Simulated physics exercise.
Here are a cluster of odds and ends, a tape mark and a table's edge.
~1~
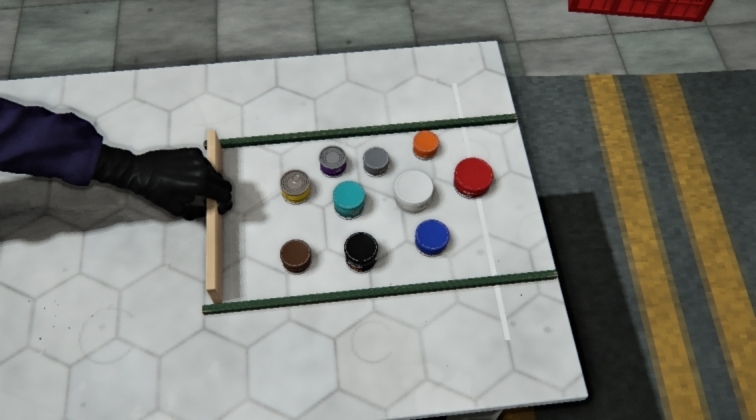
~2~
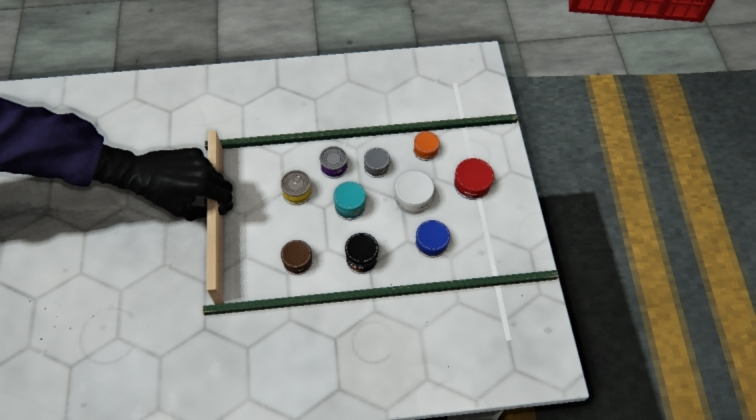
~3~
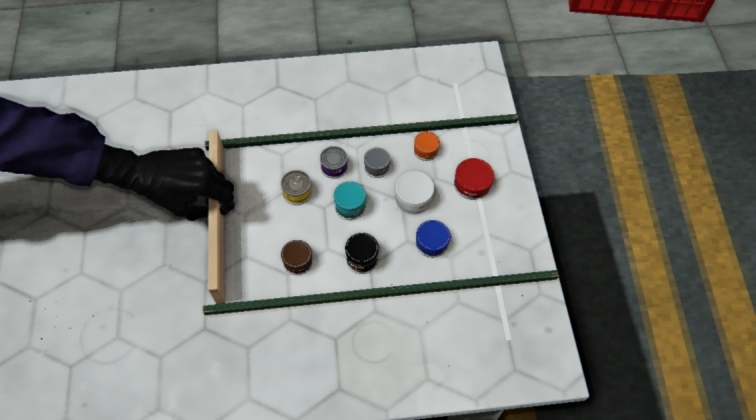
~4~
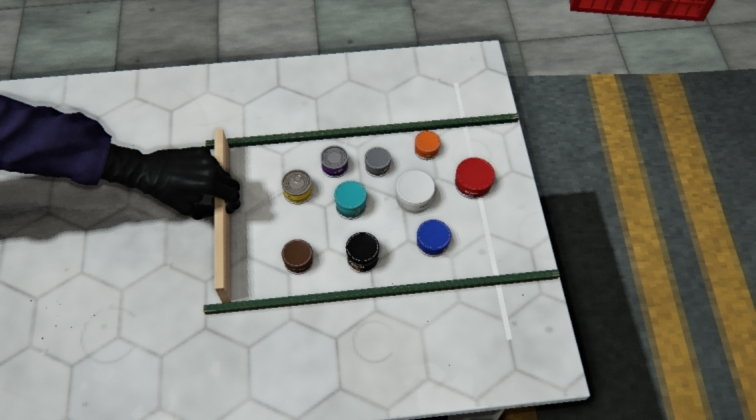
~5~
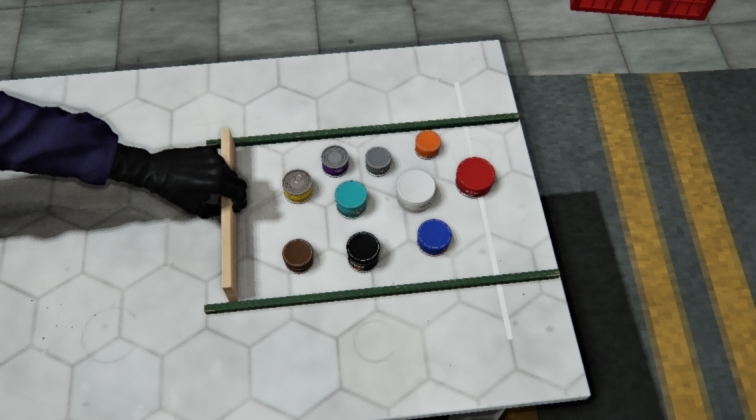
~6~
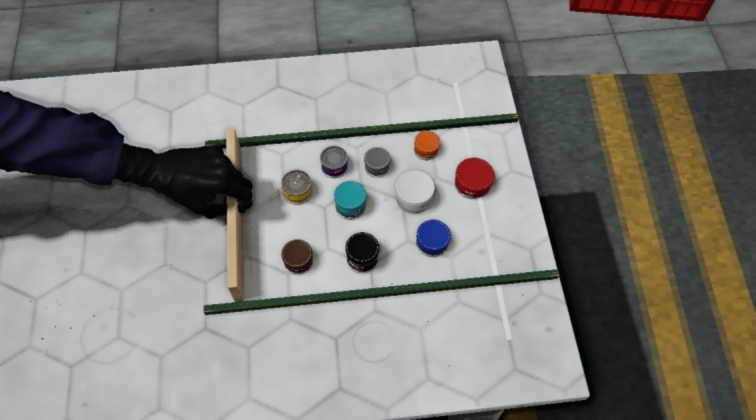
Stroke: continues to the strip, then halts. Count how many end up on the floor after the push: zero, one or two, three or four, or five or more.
Turns out the ones that don't stay up top number one or two.
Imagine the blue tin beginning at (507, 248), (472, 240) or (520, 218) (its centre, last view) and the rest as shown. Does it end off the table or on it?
Place by place, it holds its place, holds its place, holds its place.
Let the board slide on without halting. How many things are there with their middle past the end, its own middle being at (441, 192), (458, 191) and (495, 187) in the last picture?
Respectively, 0, 0 and 2.
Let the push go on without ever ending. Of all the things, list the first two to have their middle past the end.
Order, earliest first: Red tin, white tub.
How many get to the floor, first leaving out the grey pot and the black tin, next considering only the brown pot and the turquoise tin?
Try 1: 1; try 2: 0.
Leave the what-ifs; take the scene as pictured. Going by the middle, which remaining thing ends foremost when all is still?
That would be the white tub, which ends nearest.
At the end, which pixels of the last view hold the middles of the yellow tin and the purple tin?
The yellow tin at (489, 168), the purple tin at (483, 145).
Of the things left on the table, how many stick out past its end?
Things overhanging at the end: 1.
Soon after, none off yet; red tin at rest near (474, 178); orange pot at rest near (427, 146); blue tin at rest near (433, 238).
After that, none off yet; red tin moving near (481, 176); orange pot displaced a little near (436, 139); blue tin displaced a little near (448, 233).
In the end, the number that fall off is one or two; gone, red tin.
